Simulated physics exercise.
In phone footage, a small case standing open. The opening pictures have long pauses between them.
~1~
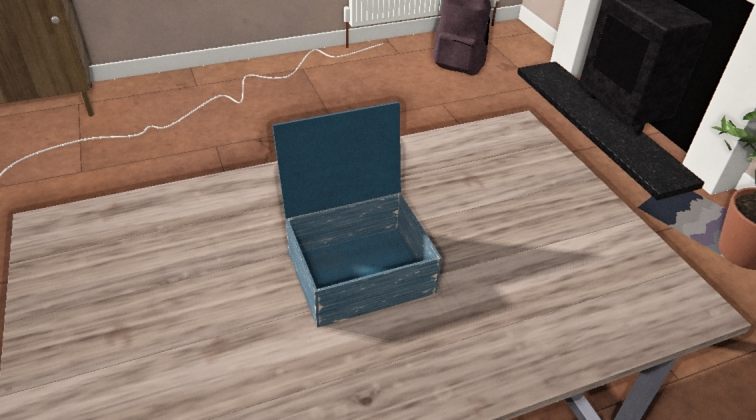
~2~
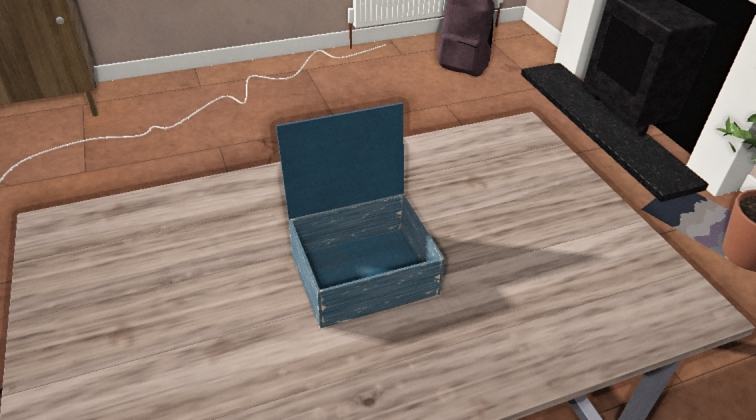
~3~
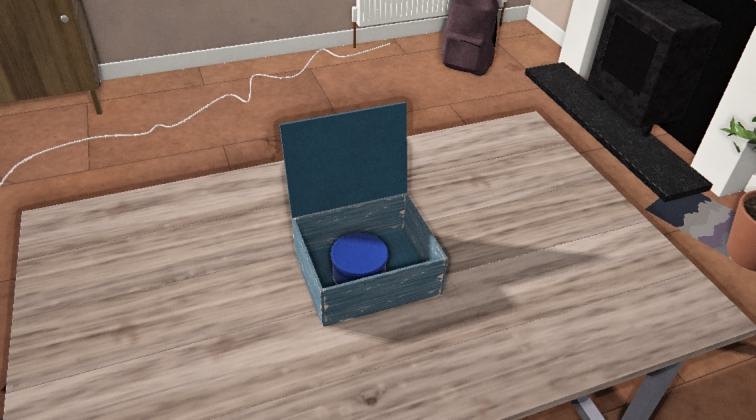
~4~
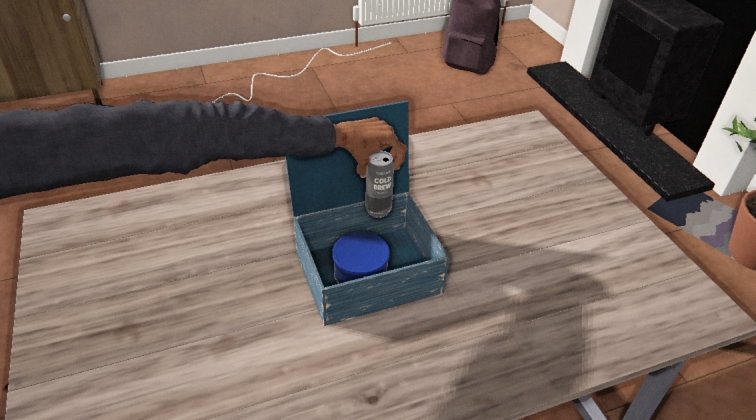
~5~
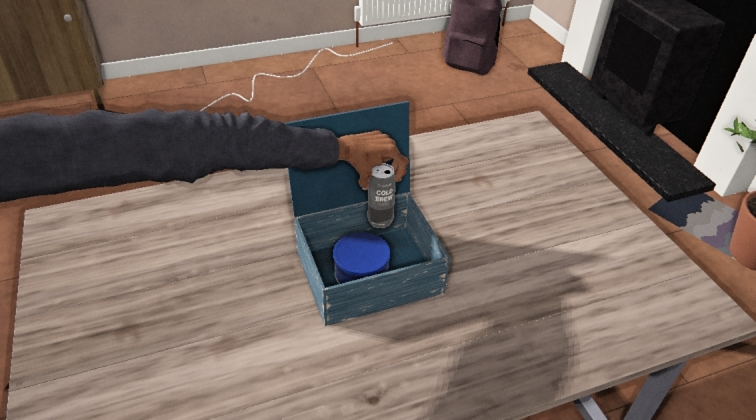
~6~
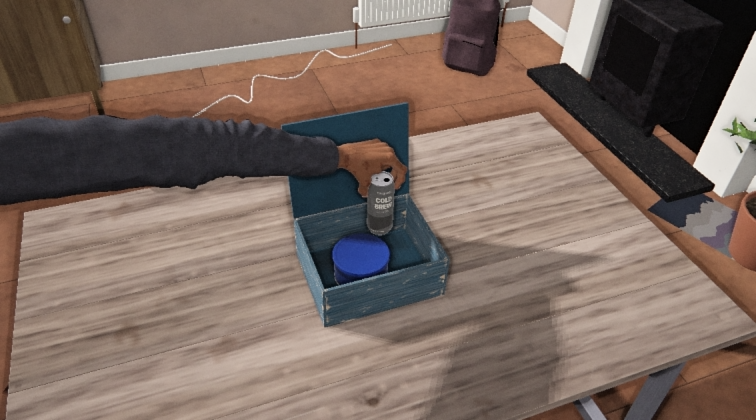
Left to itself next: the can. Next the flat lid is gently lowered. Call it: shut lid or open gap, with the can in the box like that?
Shut lid.
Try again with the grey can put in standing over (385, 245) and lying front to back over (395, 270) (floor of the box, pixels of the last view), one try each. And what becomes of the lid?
The lid settles down with the first placement and settles down with the second.
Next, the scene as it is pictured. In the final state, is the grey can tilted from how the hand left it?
It ends up tilted.
Then, 1.90 s after the last picture, lid 73° above the rim; grey can tipped 55° from how it was near (397, 209).
Then, 2.60 s after the last picture, lid 32° above the rim; grey can tipped 27° from how it was near (392, 231).
At rest, lid shut; tipped over in the box, grey can; blue tub in place. Seen from the same camera at the end, grey can near (413, 259).
